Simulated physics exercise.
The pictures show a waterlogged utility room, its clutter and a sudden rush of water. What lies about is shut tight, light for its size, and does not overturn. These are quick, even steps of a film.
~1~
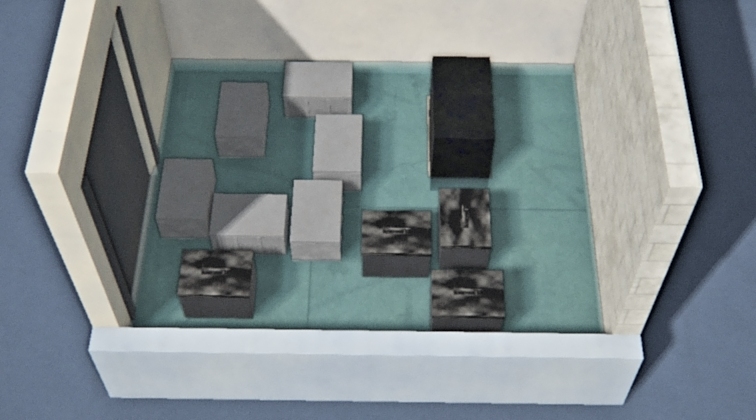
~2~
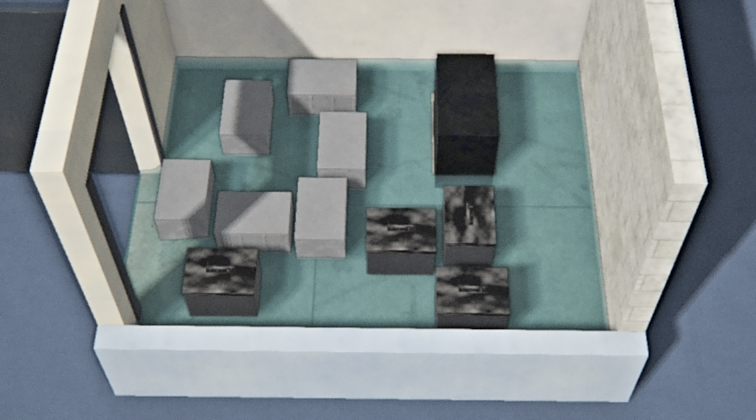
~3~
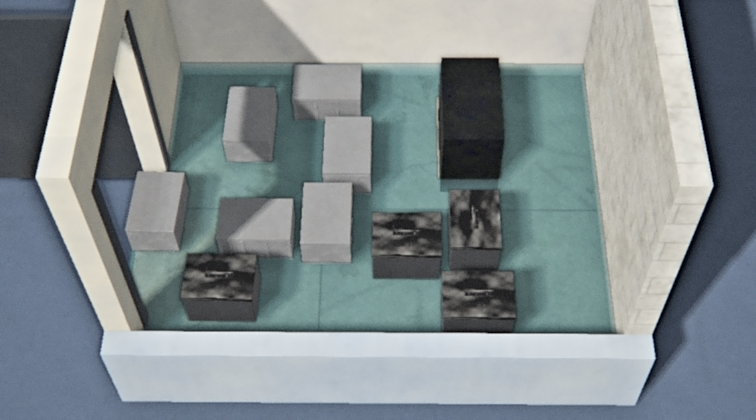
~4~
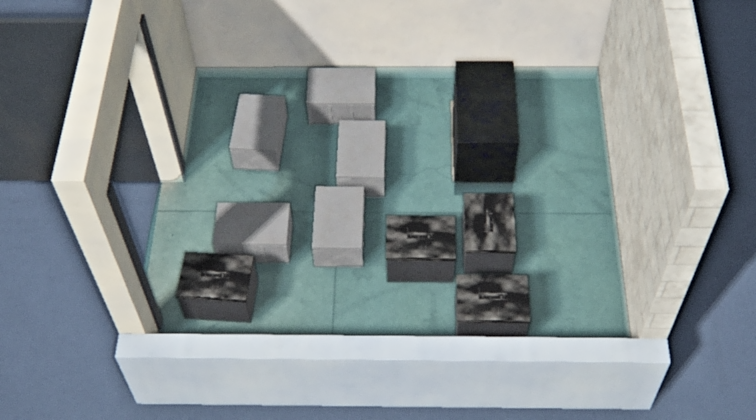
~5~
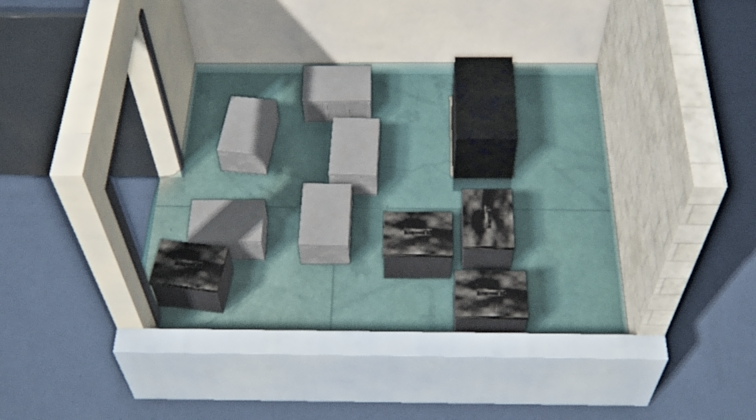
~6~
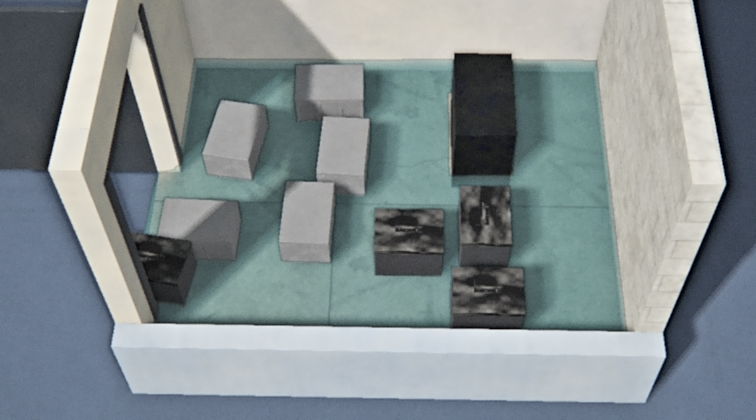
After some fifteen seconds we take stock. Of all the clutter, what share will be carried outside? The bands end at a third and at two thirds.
Share: Two thirds or more.
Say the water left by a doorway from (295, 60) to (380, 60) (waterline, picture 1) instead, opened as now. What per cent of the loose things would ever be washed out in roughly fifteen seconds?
Some 40 per cent.
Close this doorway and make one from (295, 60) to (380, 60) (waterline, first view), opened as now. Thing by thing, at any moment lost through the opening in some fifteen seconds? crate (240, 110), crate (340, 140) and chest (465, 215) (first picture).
As listed: Through, out, no.
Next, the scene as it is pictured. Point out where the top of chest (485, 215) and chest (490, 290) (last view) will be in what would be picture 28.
Near (225, 224) and (225, 291).
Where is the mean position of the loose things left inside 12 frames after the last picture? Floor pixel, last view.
At about (281, 246).
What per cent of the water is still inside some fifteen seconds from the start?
About 38 per cent.
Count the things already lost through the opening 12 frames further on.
6 of them.
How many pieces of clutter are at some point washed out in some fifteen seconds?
I count 10.
A moment on, 3 of 10 are out; 7 afloat.
Next, 6 of 10 are out; 4 afloat.
Later, 8 of 10 are out; 2 afloat.
In the end, 10 of 10 are out; 0 afloat.
